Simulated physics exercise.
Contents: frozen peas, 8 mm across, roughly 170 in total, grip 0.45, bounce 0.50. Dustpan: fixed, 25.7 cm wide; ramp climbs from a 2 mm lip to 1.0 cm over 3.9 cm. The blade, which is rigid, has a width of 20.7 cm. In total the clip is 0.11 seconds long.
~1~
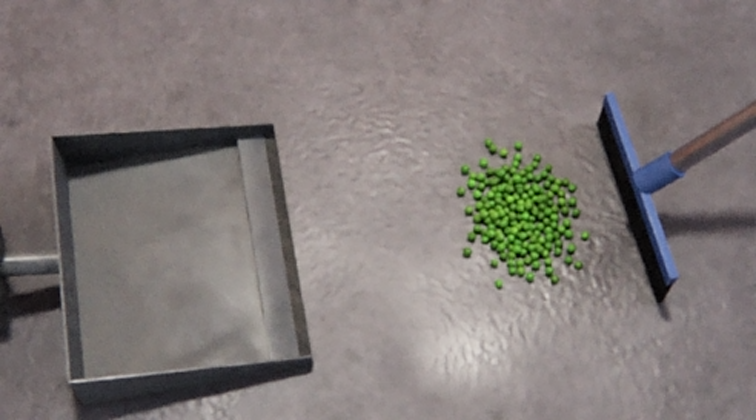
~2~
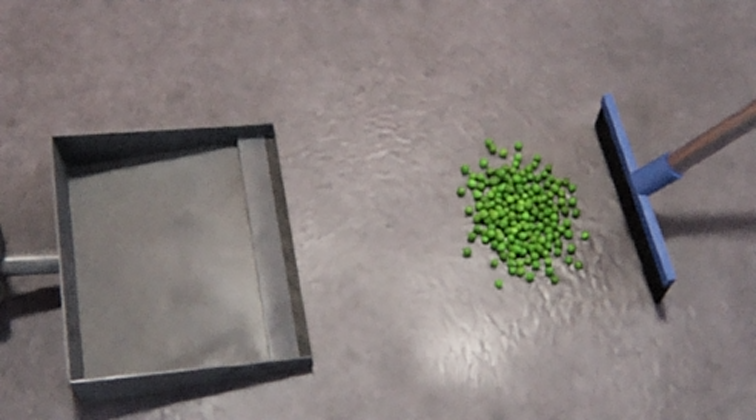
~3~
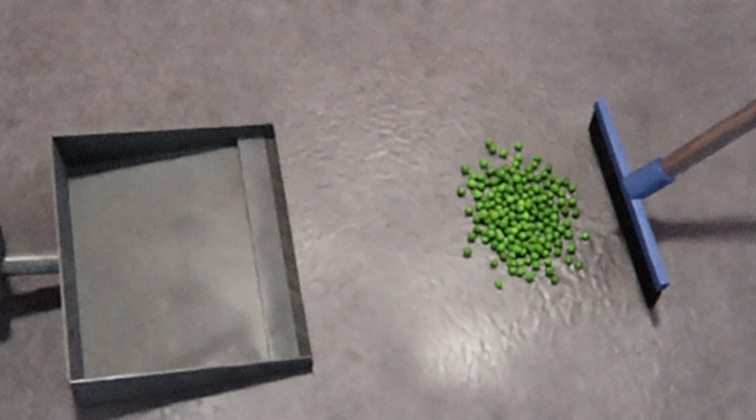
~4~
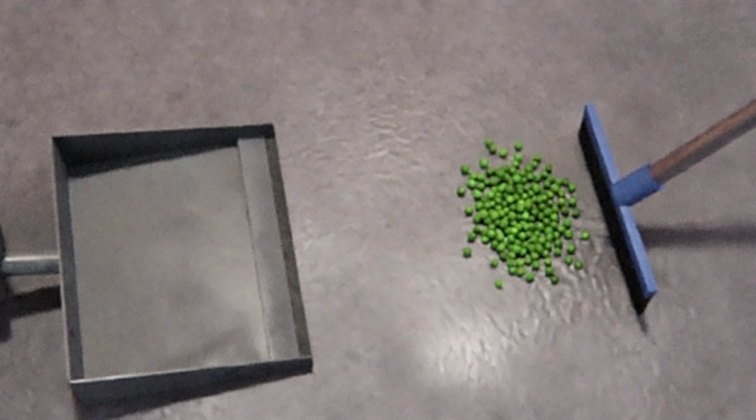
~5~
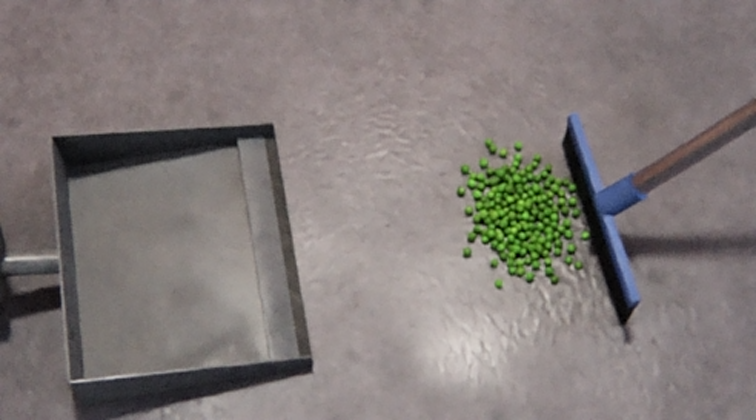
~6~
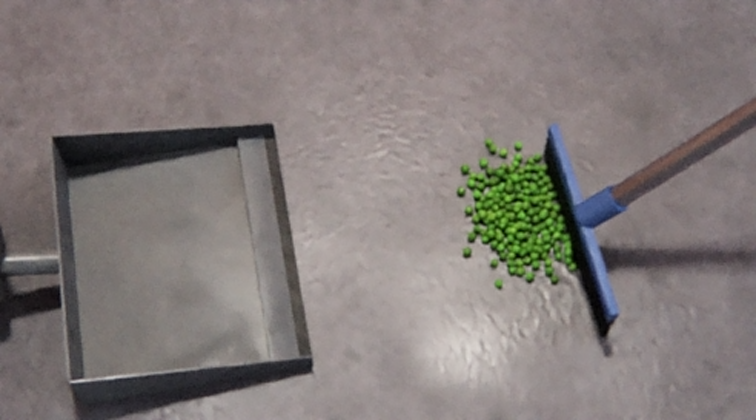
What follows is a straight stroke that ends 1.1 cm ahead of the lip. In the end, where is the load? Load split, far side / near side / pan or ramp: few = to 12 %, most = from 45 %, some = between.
Split - far side: Few, near side: Some, pan: Some.
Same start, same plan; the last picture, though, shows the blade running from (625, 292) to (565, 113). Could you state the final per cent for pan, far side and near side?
Pan: 50, far side: 10, near side: 10.
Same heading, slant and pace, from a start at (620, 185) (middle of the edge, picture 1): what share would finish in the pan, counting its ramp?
About 35 per cent.
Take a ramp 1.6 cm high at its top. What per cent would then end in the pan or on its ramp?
I'd expect close to 20 per cent.
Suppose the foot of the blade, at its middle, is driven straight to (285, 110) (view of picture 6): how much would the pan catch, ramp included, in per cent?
Roughly 20 percent.
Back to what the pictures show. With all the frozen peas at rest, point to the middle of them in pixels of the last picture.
Approximately (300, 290) in the last view.
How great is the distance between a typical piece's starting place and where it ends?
It works out to some 26 cm.
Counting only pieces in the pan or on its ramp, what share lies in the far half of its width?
Roughly 0 in a hundred.
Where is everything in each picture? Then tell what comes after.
The first picture shows blade from (671, 279) to (609, 102), moved 0.0 cm, 0 of the pieces shifted so far; middle of the pieces at (521, 209); pan at (165, 266).
The second picture shows blade from (668, 280) to (606, 103), moved 0.3 cm, 0 of the pieces shifted so far; middle of the pieces at (521, 209).
The third picture shows blade from (661, 285) to (600, 107), moved 1.1 cm, 0 of the pieces shifted so far; middle of the pieces at (521, 209).
The fourth picture shows blade from (650, 292) to (589, 113), moved 2.5 cm, 0 of the pieces shifted so far; middle of the pieces at (521, 209).
The fifth picture shows blade from (633, 302) to (573, 122), moved 4.5 cm, 0 of the pieces shifted so far; middle of the pieces at (521, 209).
The sixth picture shows blade from (612, 315) to (553, 133), moved 6.9 cm, 54 of the pieces shifted so far; middle of the pieces at (521, 214); pan at (165, 266).
Then, 0.14 s after the last picture, middle of the blade 14 cm from the lip; 0 % over the lip, far side 0 %, near side 10 %.
Then, 0.24 s after the last picture, middle of the blade 4 cm from the lip; 0 % over the lip, far side 0 %, near side 20 %.
Then, 0.47 s after the last picture, middle of the blade 2 cm from the lip; 30 % over the lip, far side 5 %, near side 25 %.
In the end, far side 5 %, near side 25 %, pan 25 %, in front of the lip or behind the blade 45 %.
